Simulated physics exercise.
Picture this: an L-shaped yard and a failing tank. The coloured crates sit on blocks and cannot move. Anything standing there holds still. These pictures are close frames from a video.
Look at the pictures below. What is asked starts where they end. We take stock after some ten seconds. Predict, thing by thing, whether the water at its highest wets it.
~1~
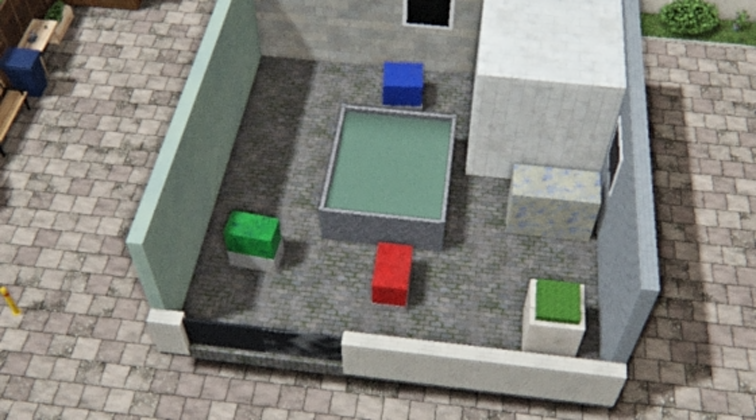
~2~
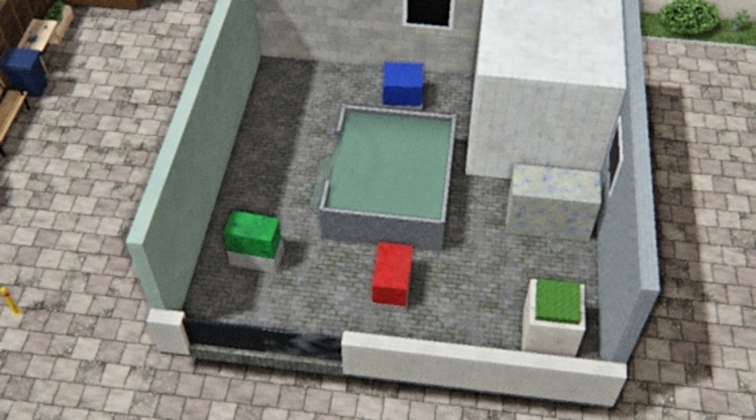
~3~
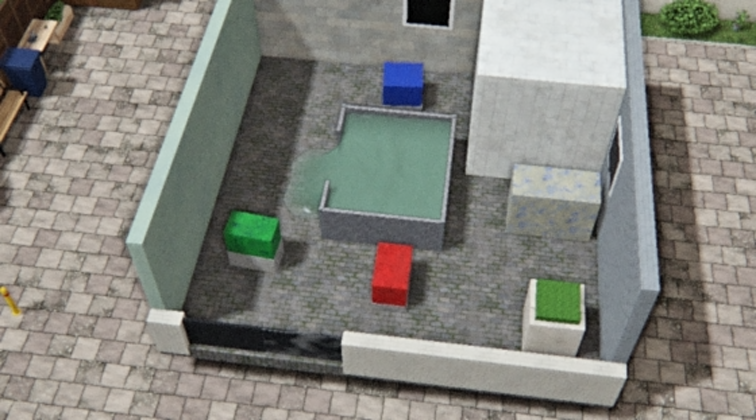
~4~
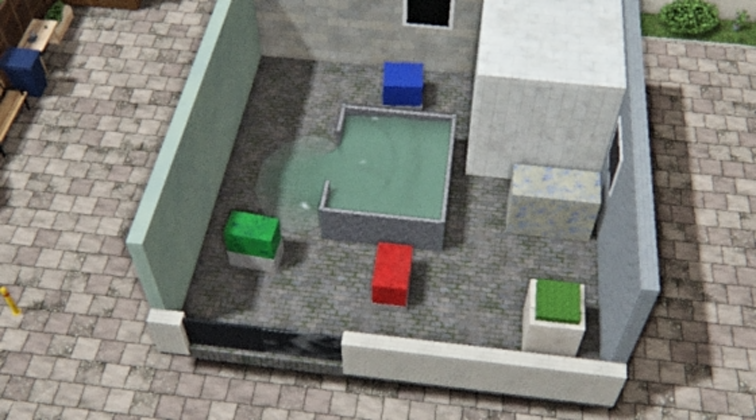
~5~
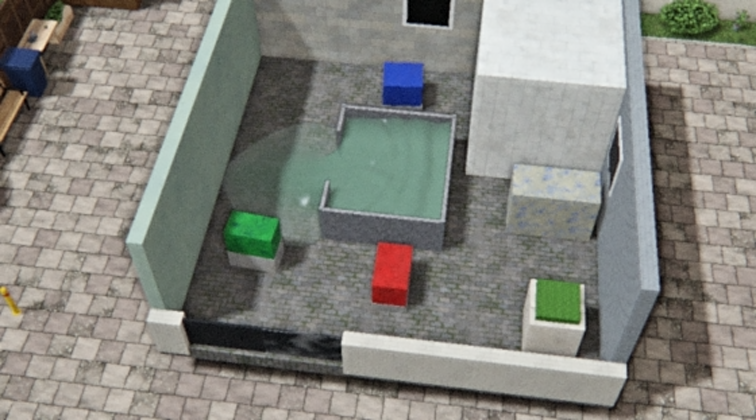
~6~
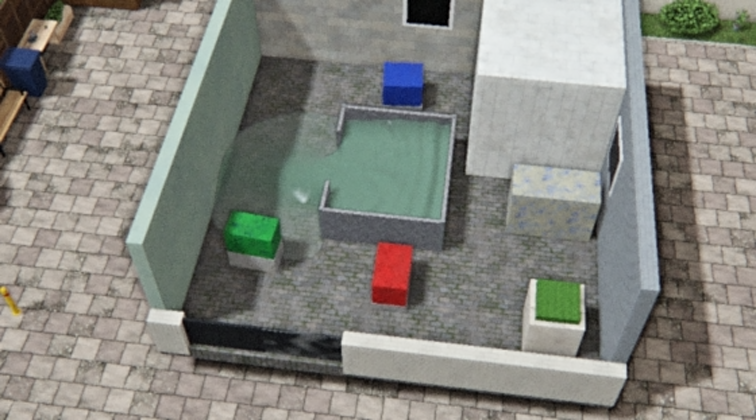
In order: The green crate doesn't get caught by the water; the red crate gets caught by the water; the blue crate gets caught by the water.
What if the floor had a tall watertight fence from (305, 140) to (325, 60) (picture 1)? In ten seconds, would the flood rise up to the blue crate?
Looking at it, the blue one is left alone in the end.
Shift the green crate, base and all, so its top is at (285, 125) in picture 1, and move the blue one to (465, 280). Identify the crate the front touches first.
Going by the pictures, it's the green one.
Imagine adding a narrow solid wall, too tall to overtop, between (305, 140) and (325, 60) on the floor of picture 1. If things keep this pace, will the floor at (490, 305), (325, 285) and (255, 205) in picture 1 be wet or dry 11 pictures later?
First unwetted, then unwetted, then inundated.
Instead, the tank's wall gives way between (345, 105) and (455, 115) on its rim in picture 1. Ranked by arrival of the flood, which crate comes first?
First in line is the one in blue.
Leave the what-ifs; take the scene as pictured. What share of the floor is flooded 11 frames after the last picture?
I reckon around 35 %.
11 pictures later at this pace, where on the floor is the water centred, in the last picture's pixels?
It is around (328, 184).
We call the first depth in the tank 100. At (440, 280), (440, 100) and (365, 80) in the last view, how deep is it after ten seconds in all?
Approx. values, in order: 10 %, 25 %, 20 %.
A moment on, water covers 20 % of the floor; the green crate water round its plinth, the red crate not reached, the blue crate not reached.
Next, water covers 35 % of the floor; the green crate water round its plinth, the red crate not reached, the blue crate not reached.
Then, water covers 60 % of the floor; the green crate water round its plinth, the red crate water round its plinth, the blue crate water round its plinth.
Later, water covers 90 % of the floor; the green crate water round its plinth, the red crate water round its plinth, the blue crate water round its plinth.
In the end, water covers 100 % of the floor; the green crate stayed above the water, the red crate was topped, the blue crate was topped.
